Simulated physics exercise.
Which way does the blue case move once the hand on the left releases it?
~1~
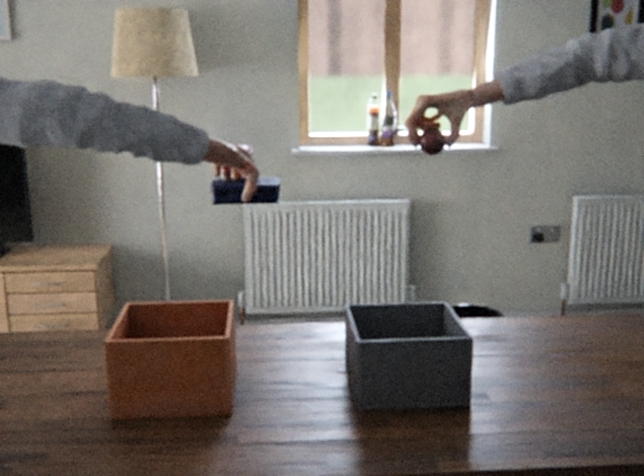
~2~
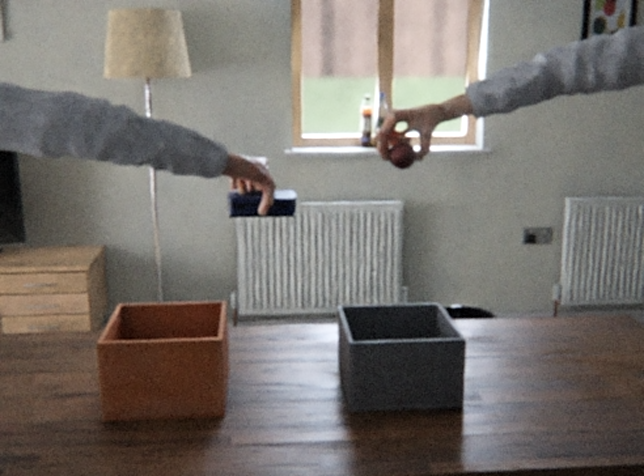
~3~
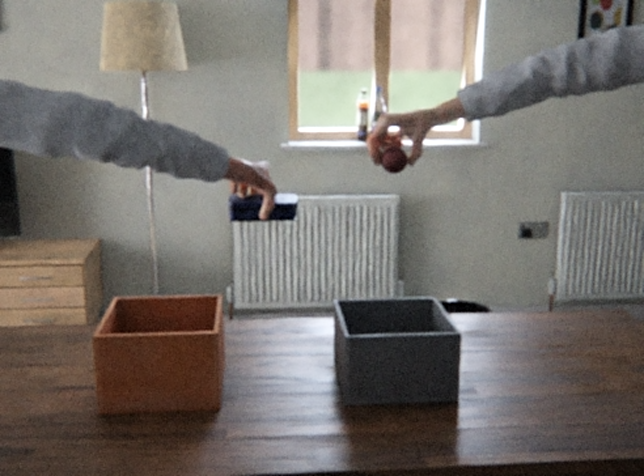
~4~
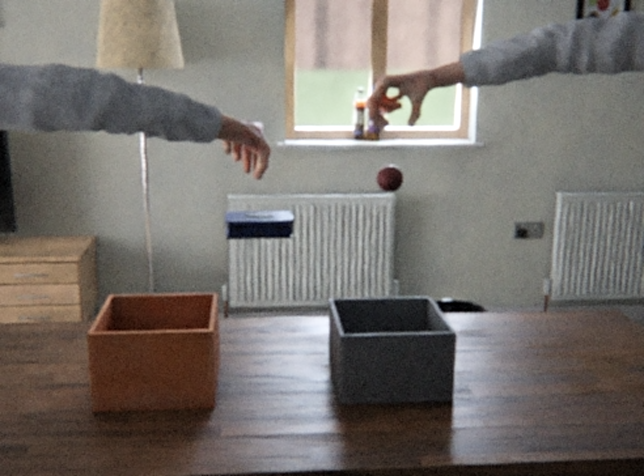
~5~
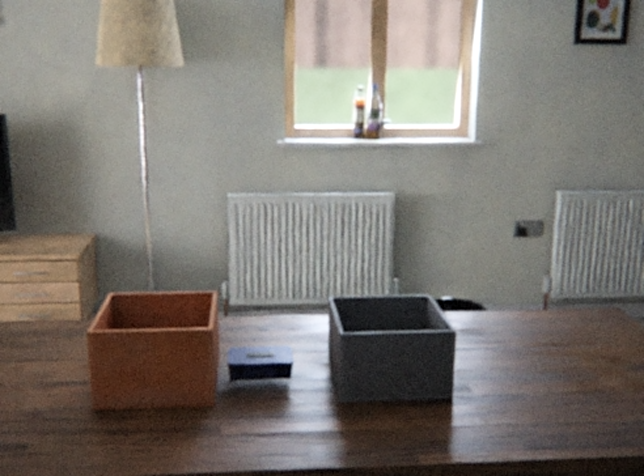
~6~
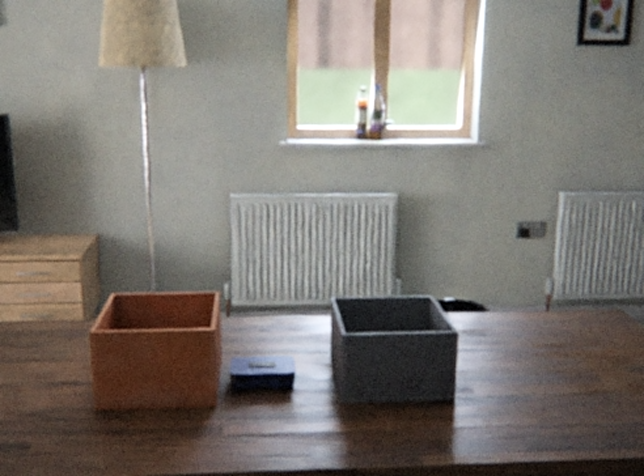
The blue case moves down, ending up on the table between the two boxes.
In this clip, two hands hold a blue case and a red ball above a table with an orange box and a grey box, then let go. The case lands on the table between the boxes, while the ball drops out of sight into the grey box.
